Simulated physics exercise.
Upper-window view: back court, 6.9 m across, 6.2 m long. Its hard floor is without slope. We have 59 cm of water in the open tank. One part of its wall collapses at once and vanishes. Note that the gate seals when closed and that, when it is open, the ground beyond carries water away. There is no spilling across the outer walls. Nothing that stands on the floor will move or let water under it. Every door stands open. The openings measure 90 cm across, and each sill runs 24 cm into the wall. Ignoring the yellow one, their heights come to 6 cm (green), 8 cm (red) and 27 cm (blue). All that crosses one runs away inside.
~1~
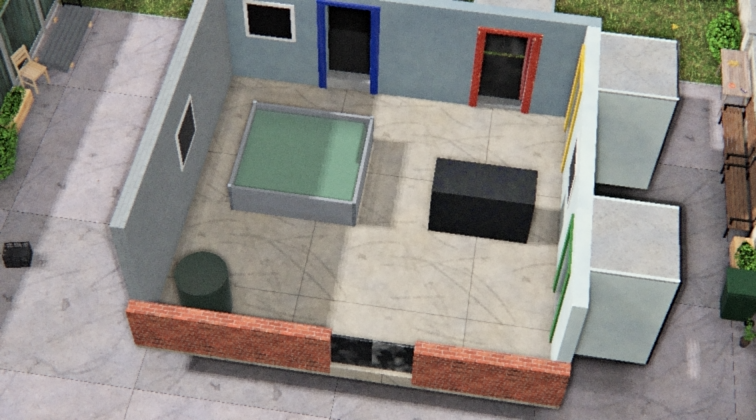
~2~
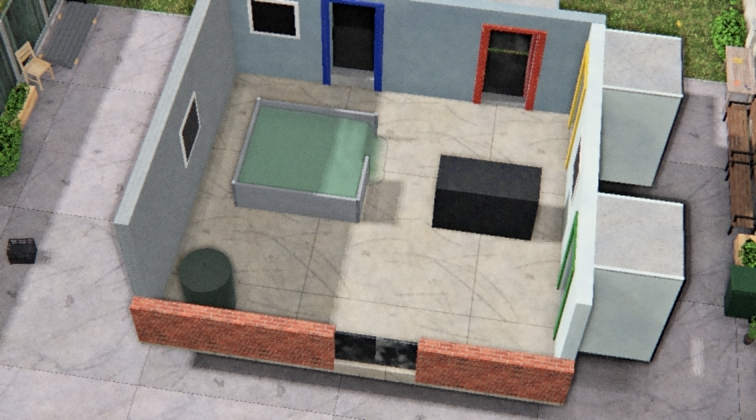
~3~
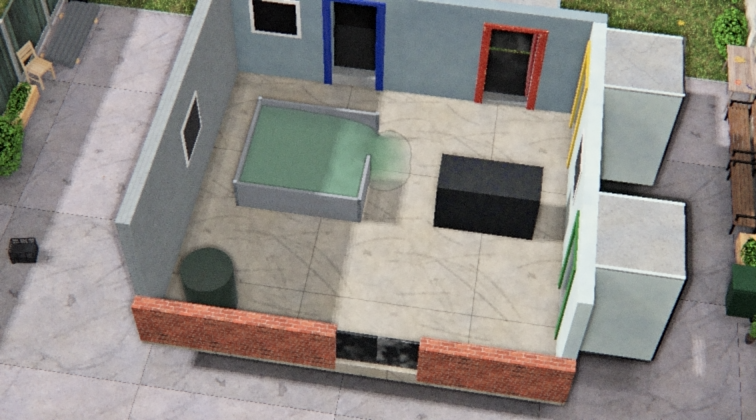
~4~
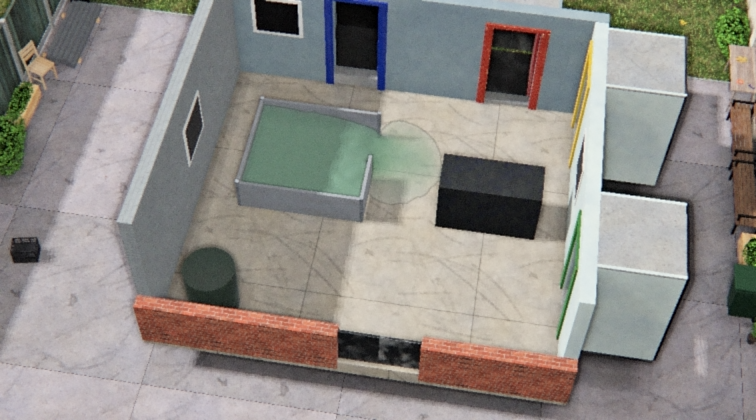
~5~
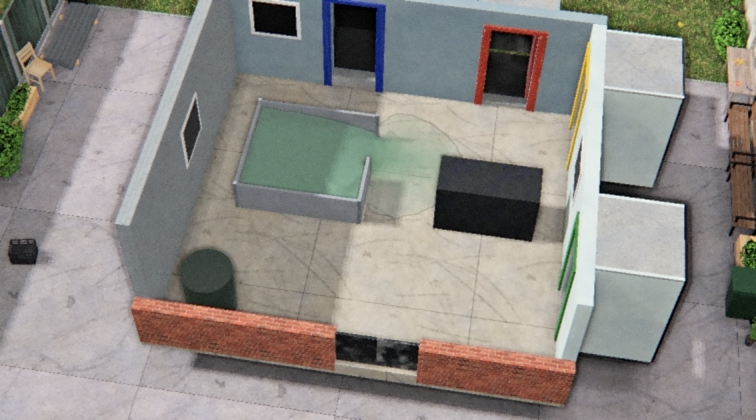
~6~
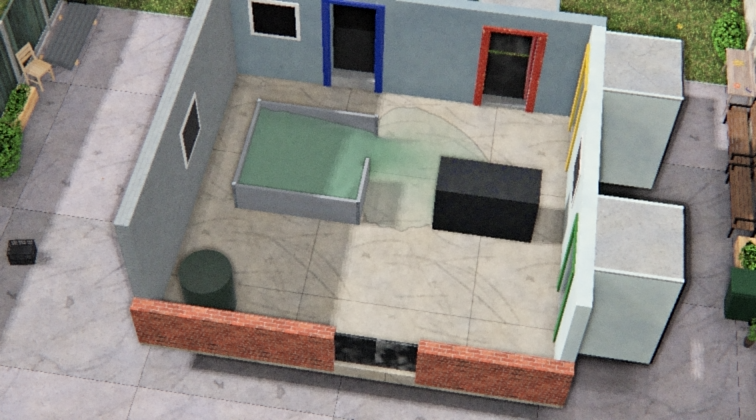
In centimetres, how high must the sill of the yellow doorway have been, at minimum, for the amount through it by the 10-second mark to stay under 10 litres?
It must have been at least 28 cm high.
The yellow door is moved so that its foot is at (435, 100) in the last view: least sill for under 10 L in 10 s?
Minimum: About 12.5 cm.
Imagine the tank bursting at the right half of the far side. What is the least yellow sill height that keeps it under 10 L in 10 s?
If so: Around 19 cm.
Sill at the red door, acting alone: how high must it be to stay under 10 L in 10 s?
Door red, min height approx. 18 cm.
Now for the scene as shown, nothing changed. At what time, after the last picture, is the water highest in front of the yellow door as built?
The level tops out near 2.0 seconds.
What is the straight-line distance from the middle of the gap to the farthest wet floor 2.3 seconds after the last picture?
It gets close to 5.0 metres out.
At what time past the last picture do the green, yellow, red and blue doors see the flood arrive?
Arrival times - green: 2.0 s; yellow: 0.7 s; red: 0.7 s; blue: 2.6 s.
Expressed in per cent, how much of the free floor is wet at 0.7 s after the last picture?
About 25 per cent.
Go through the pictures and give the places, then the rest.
The first frame shows still water, 59 cm deep, in the open tank at (303, 154); the yellow door at (573, 115) is dry.
In the second frame, the gap is at (370, 152), the front 0.2 m out at (378, 180); the back of the open tank holds 59 cm.
In the third frame, the front is at (405, 175), 0.7 m from the gap at (371, 152); 0.8 m2 of floor is wet, 59 cm left at the back.
In the fourth frame, the front is at (435, 179), 1.3 m from the gap at (373, 152); 1.8 m2 of floor is wet, 59 cm left at the back.
In the fifth frame, the front is at a hidden place, 1.8 m from the gap at (371, 154); 2.9 m2 of floor is wet, 59 cm left at the back.
In the sixth frame, the front is at a hidden place, 2.3 m from the gap at (370, 154); 4.1 m2 of floor is wet, 58 cm left at the back; 1.7 m in a straight line remain to the yellow door at (577, 114).
Then, 0.7 s after the last picture water covers 25 % of the floor, deepest (32 cm) near (380, 155); 6 cm at the yellow door, 0 litres in over its 19 cm sill.
Then, 2.3 s after the last picture water covers 40 % of the floor, deepest (33 cm) near (567, 152); 33 cm at the yellow door, 22 litres in over its 19 cm sill.
Then, 9.3 s after the last picture water covers 95 % of the floor, deepest (14 cm) near (569, 125); 11 cm at the yellow door, 56 litres in over its 19 cm sill.
At the yellow door as built, the water peaked near 33 cm, 2.1 s after the last picture.
Run again over the same 10 s with other heights there, 20 litres in over 24.5 cm, 1 litre over 33 cm. The limit of 10 litres is kept from about 28 cm up.
